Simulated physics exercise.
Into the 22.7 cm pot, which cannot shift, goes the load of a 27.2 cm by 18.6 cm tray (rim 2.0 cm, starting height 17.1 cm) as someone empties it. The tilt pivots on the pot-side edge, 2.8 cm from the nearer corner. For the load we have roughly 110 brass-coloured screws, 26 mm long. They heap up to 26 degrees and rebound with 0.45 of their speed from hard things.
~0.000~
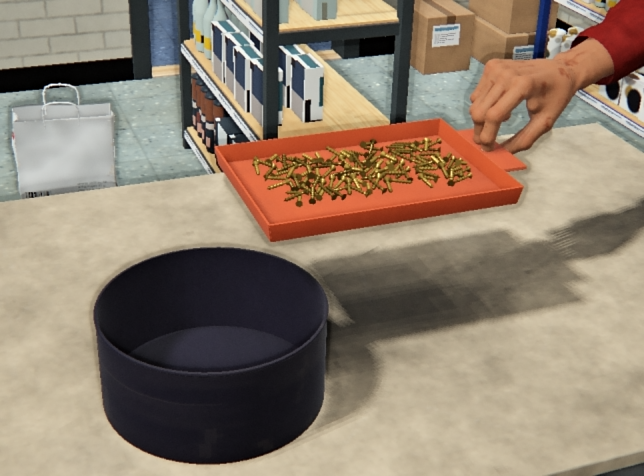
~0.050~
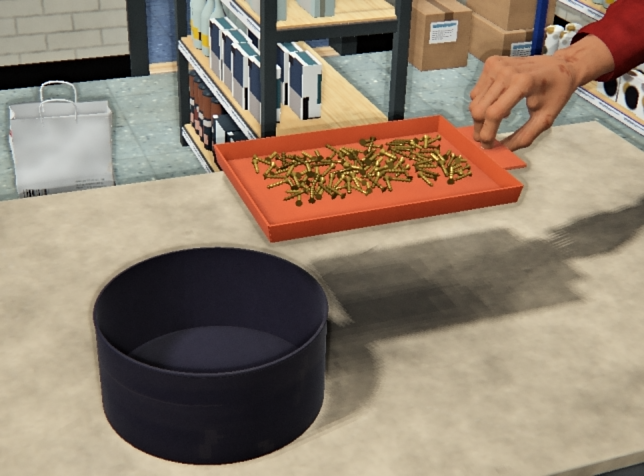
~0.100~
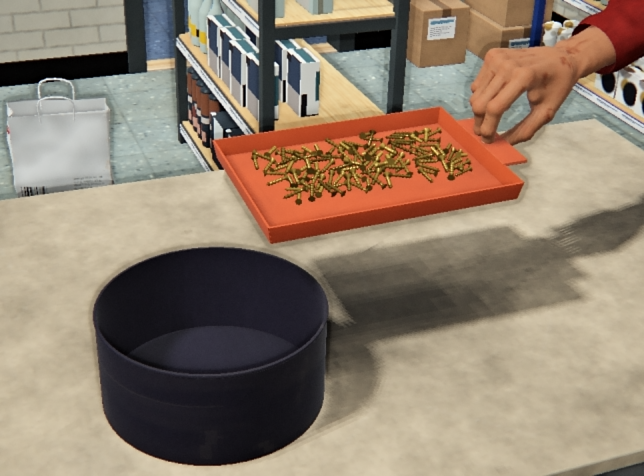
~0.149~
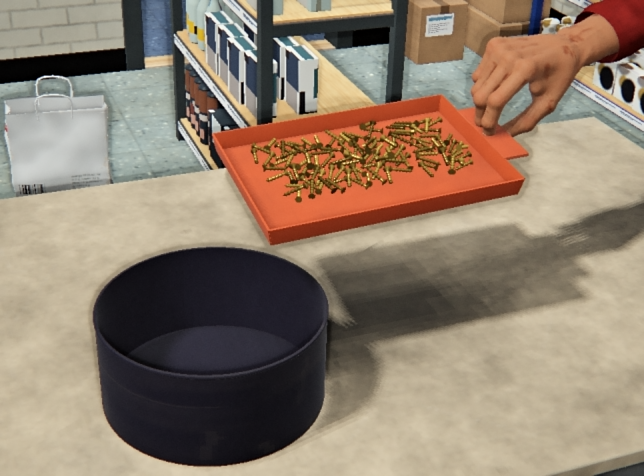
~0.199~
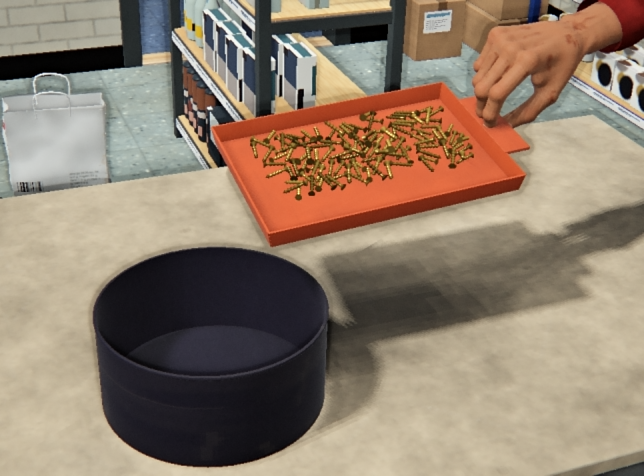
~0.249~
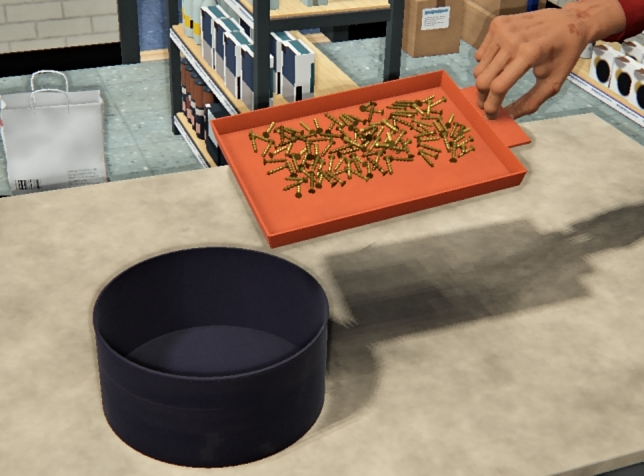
On a shop counter, a hand slightly tilts an orange tray of brass-coloured screws leftward.
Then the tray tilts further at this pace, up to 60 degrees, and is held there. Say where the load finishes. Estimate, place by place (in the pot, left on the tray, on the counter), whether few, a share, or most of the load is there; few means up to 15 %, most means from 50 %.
My estimate: Pot: Few, left on the tray: Most, counter: Few.
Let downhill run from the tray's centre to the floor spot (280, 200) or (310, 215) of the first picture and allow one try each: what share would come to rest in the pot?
Approximately 25 percent, then 20 percent.
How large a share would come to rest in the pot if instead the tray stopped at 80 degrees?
You'd end up with some 55 % in the pot.
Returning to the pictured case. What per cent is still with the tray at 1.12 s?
Close to 95 in a hundred parts of the load.
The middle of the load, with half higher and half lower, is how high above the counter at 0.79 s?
Some 20 cm above the counter.
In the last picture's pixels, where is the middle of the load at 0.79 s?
Roughly pixel (343, 200).
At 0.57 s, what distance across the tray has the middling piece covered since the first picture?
About 4 cm.
After 0.57 s, tilt 36 degrees; the tray holds 100 %, the pot 0 %.
After 0.79 s, tilt 51 degrees; the tray holds 100 %, the pot 0 %.
Then, at 1.12 s, tilt 60 degrees; the tray holds 95 %, the pot 5 %.
By 2.2 s all is still; pot 5 %, tray 90 %, counter 0 %.
